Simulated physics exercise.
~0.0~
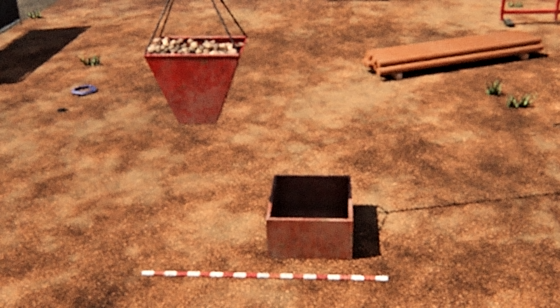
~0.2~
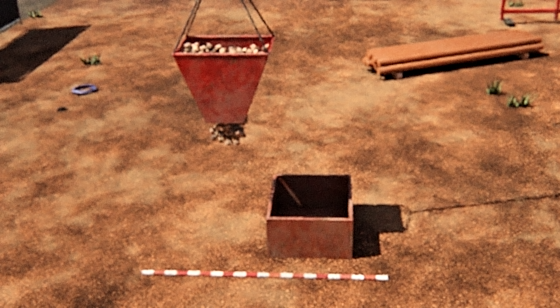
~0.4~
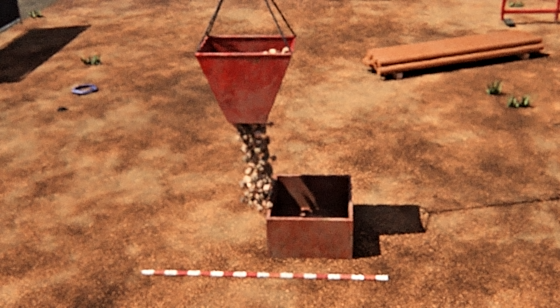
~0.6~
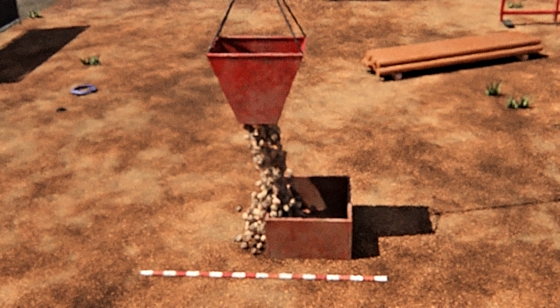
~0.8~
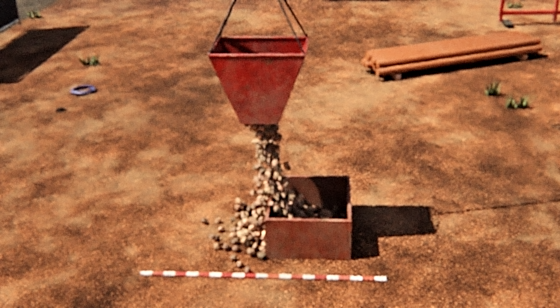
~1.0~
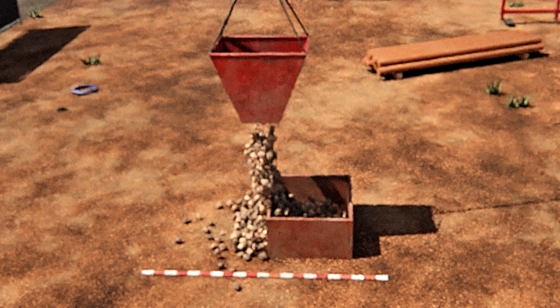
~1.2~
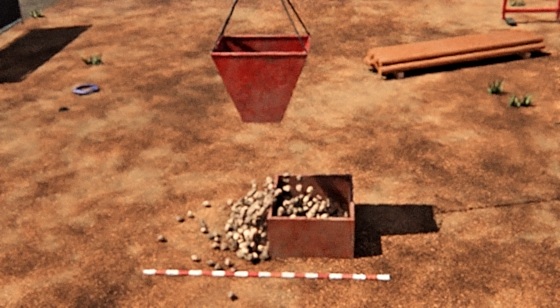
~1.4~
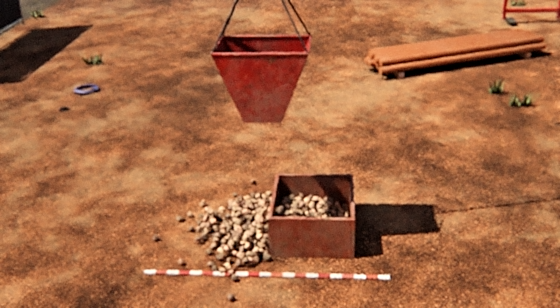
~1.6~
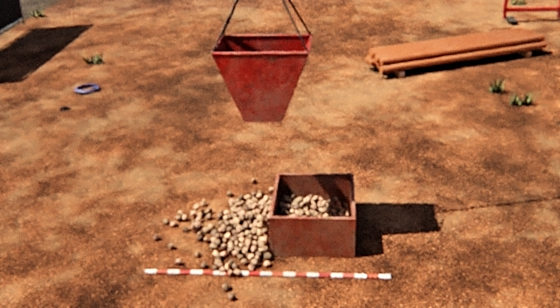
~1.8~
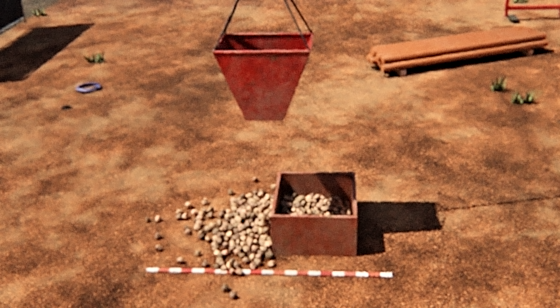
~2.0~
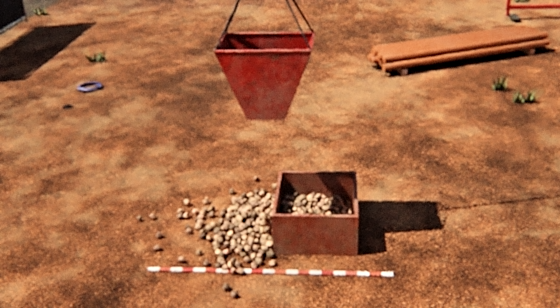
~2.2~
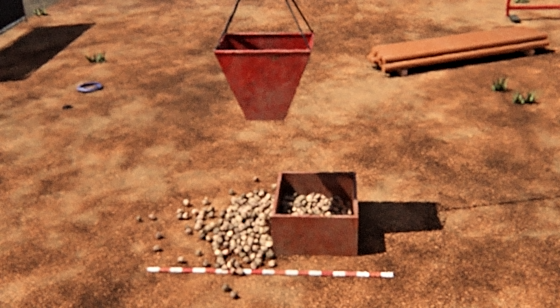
We see a red hopper full of pale stones move right over reddish ground, pouring them from its base towards an open rusty-red bin behind a red-and-white striped pole. It empties, leaving some stones in the bin and others heaped against its left side.
